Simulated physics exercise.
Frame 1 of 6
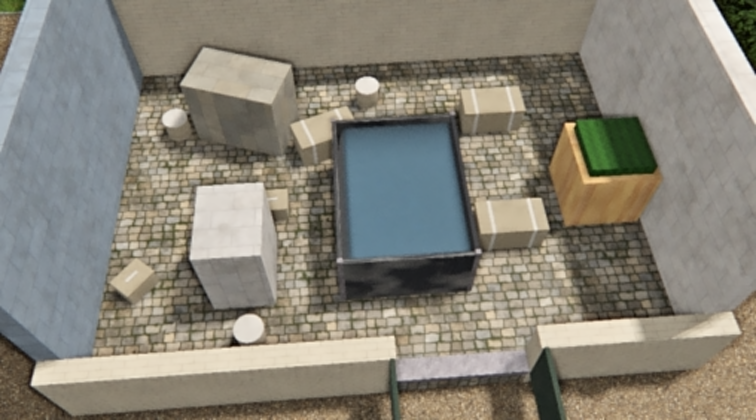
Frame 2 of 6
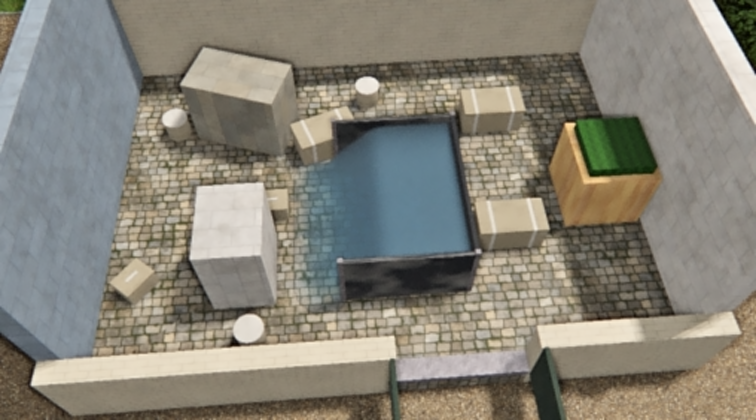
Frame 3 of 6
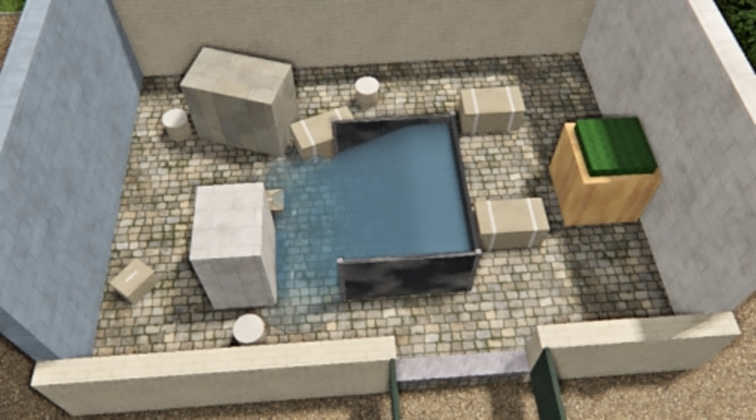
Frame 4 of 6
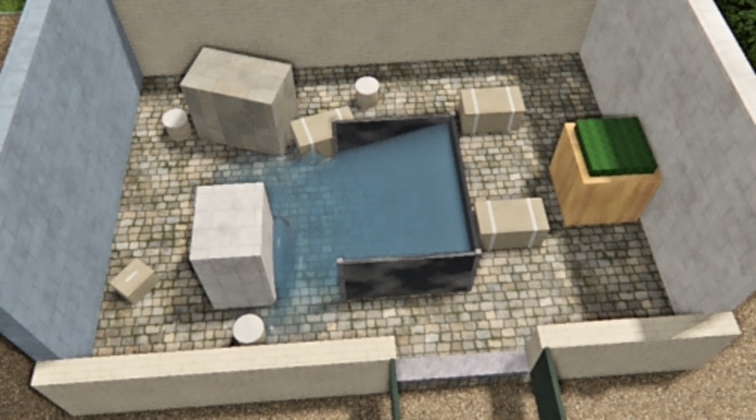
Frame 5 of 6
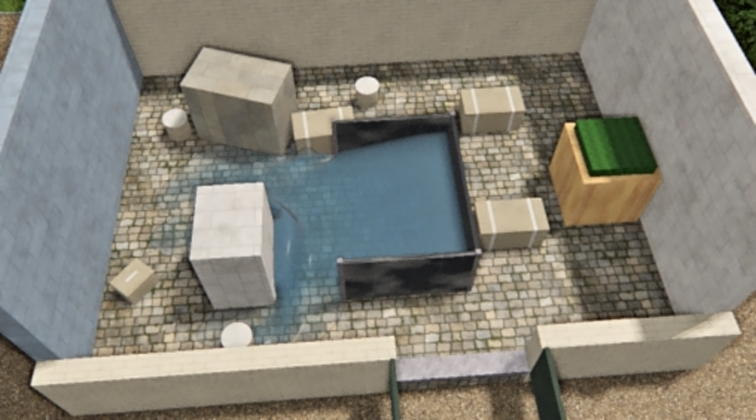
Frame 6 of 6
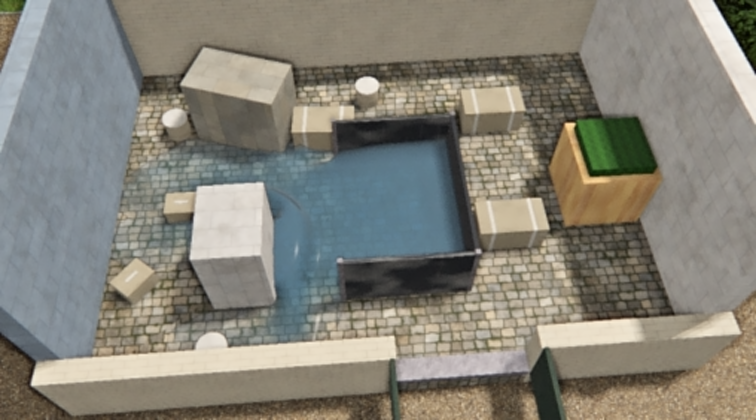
The video shows the left side of a dark tank opening in a walled, cobbled court and water spreading leftward around pale blocks, as a small box passes behind the nearer block and a white pail slides toward the front wall.
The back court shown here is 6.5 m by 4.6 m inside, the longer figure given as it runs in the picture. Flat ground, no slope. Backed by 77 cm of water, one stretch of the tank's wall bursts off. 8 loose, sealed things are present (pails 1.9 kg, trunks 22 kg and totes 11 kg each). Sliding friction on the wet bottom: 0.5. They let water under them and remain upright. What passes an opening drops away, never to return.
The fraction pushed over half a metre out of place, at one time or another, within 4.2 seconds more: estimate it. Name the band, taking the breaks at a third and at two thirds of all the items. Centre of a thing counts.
My guess is the top band, two thirds and up.
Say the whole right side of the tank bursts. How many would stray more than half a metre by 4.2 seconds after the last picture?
The answer would then be 4.
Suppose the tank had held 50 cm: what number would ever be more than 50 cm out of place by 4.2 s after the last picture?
You'd get 5 in that case.
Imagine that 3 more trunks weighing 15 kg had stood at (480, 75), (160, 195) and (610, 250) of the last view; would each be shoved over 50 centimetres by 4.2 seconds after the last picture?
Well, in turn they are above that, above that and below that.
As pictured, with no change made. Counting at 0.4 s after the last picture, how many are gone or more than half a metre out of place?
2 of them.
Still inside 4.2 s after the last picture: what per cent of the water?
Some 98 per cent remains.
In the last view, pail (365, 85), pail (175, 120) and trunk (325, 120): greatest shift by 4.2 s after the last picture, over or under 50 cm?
First exceeding it, second exceeding it, third exceeding it.
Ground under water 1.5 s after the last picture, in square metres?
16 m2.
Then, 0.4 s after the last picture 2 of 8 are over 50 cm from their spots; 1 afloat.
Then, 1.5 s after the last picture 4 of 8 are over 50 cm from their spots; 3 afloat.
Then, 2.8 s after the last picture 6 of 8 are over 50 cm from their spots; 4 afloat.
Then, 4.2 s after the last picture 6 of 8 are over 50 cm from their spots, and 6 have been at some point; 5 afloat.
